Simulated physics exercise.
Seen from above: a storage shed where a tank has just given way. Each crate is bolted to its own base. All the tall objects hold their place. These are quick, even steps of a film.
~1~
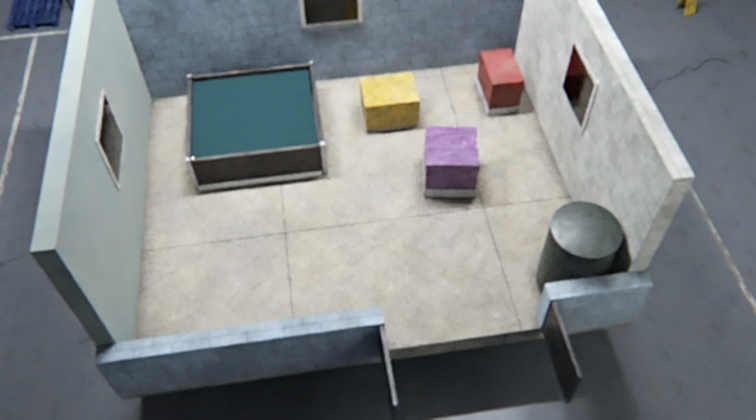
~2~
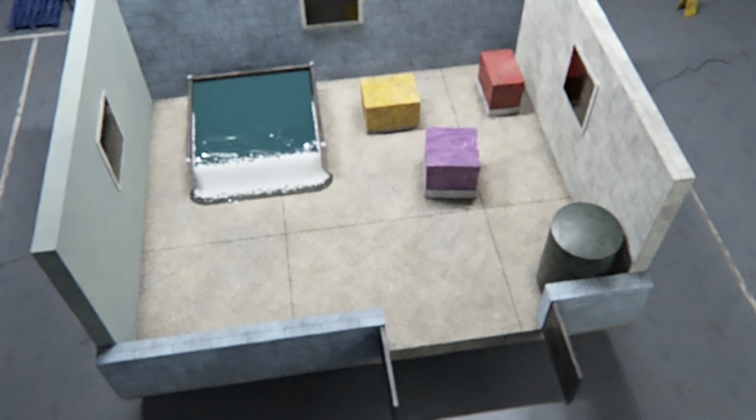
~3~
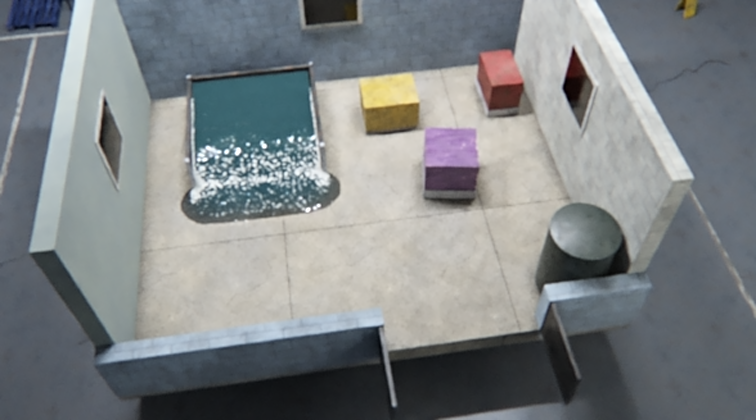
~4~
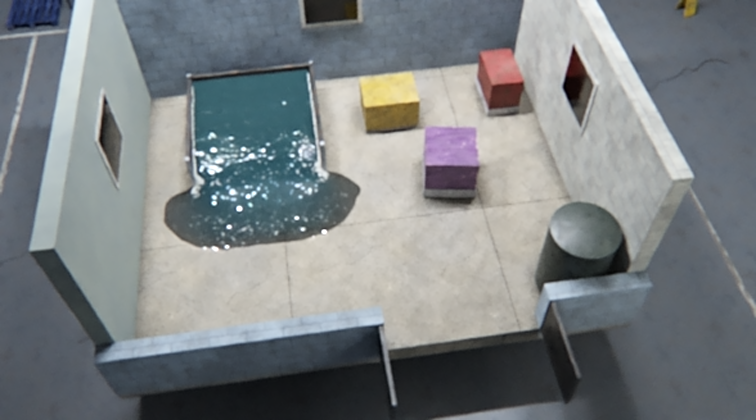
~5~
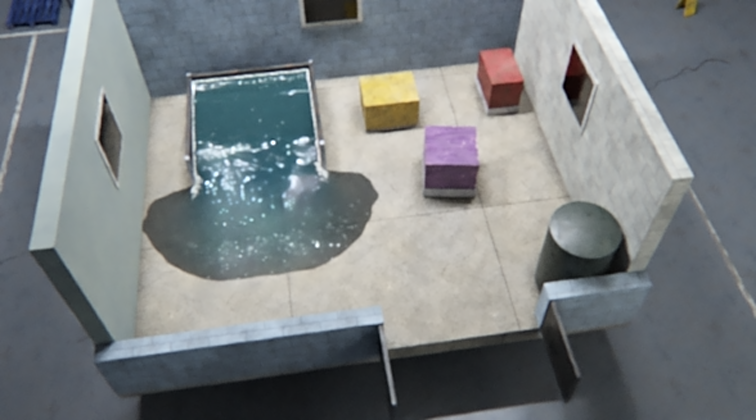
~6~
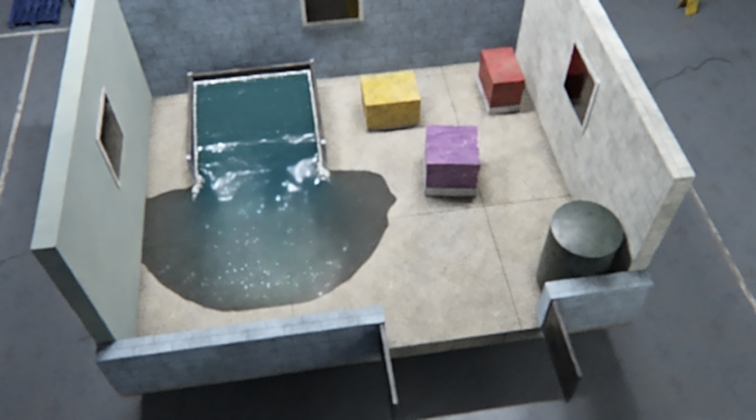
The clip opens on a roofless shed seen from above, with still, dark teal water in an open tank at the left. The tank's near side gives way and water pours out in a white, foaming rush, then spreads across the floor in a widening dark pool while the coloured blocks stay put.
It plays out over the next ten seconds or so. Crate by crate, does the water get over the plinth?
The yellow crate is soaked; the purple crate keeps dry; the red crate keeps dry.
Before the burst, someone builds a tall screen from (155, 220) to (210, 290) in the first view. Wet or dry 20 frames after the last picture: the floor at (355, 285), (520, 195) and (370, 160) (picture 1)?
In turn: Under water, no water, not flooded.
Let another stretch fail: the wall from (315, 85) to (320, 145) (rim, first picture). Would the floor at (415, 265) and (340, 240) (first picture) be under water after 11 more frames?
In that order: Flooded, free of water.
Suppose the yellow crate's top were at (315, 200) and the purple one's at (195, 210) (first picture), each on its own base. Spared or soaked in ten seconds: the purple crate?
Then: The purple crate ends up wet.
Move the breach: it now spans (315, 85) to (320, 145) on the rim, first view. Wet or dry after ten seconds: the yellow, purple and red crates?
My reading: Yellow crate ends up wet, purple crate gets wet, red crate ends up wet.
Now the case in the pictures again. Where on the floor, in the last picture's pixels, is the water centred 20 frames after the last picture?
At about (276, 251).
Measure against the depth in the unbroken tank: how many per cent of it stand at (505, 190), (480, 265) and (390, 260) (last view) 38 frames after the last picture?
About 6, 10 and 12 per cent.
A moment on, water covers 40 % of the floor; the yellow crate not reached, the purple crate not reached, the red crate not reached.
Next, water covers 45 % of the floor; the yellow crate not reached, the purple crate water round its plinth, the red crate not reached.
Then, water covers 50 % of the floor; the yellow crate not reached, the purple crate water round its plinth, the red crate not reached.
Later, water covers 80 % of the floor; the yellow crate water round its plinth, the purple crate water round its plinth, the red crate water round its plinth.
In the end, water covers 100 % of the floor; the yellow crate was topped, the purple crate stayed above the water, the red crate stayed above the water.
